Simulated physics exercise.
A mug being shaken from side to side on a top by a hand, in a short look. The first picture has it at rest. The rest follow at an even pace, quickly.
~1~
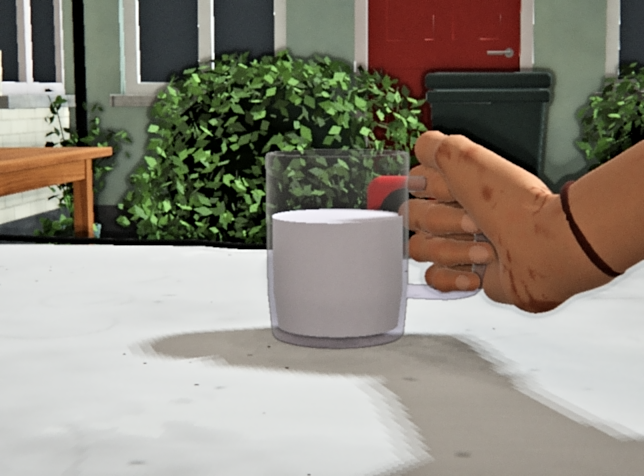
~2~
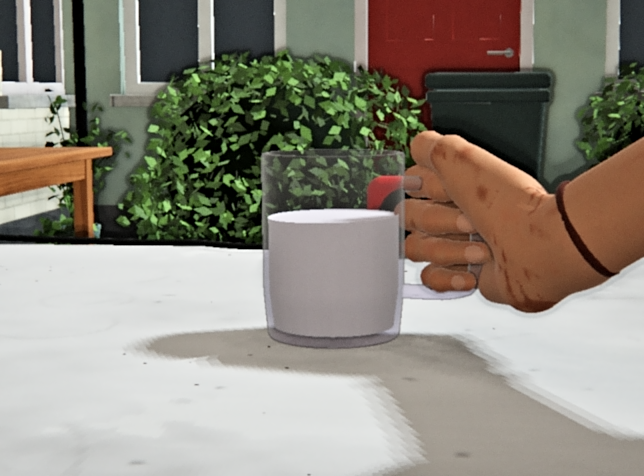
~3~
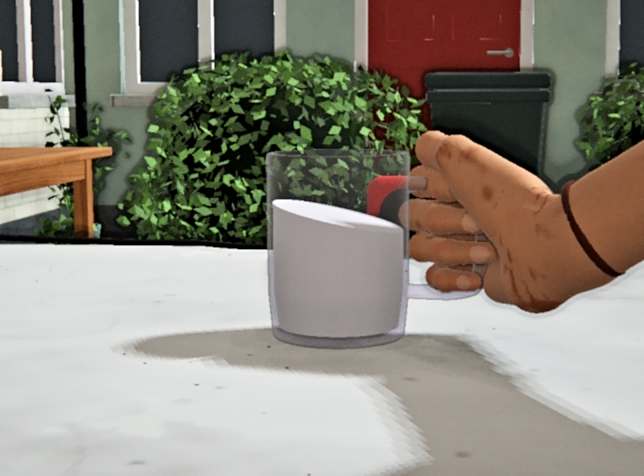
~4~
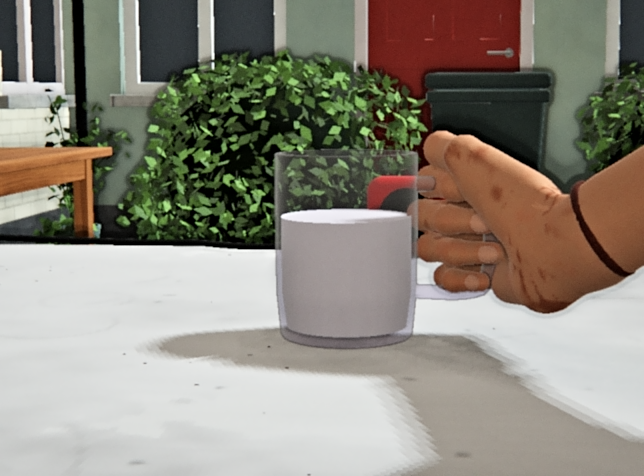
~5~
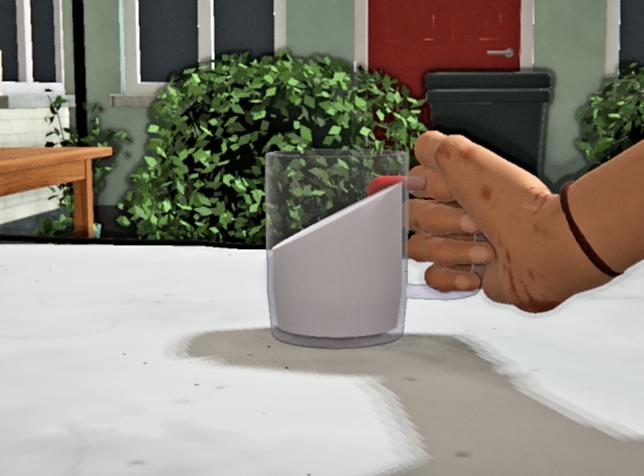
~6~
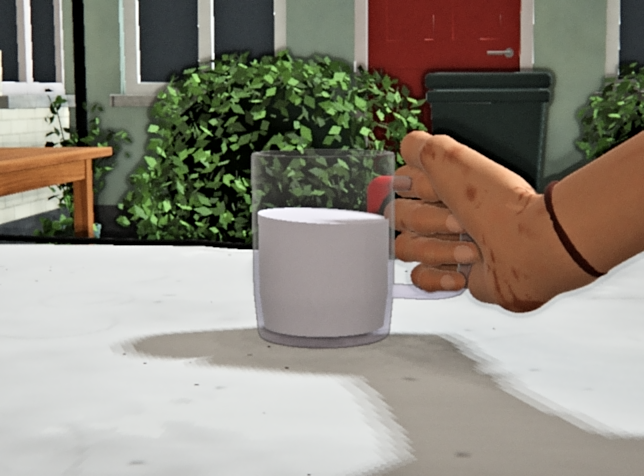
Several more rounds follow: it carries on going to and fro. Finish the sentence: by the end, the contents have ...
By the end, the contents have partly gone over.
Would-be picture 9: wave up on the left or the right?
That'd be the right flank.
Soon after, the highest wave so far goes over the rim.
In the end, the highest wave so far goes over the rim; some is on the top.
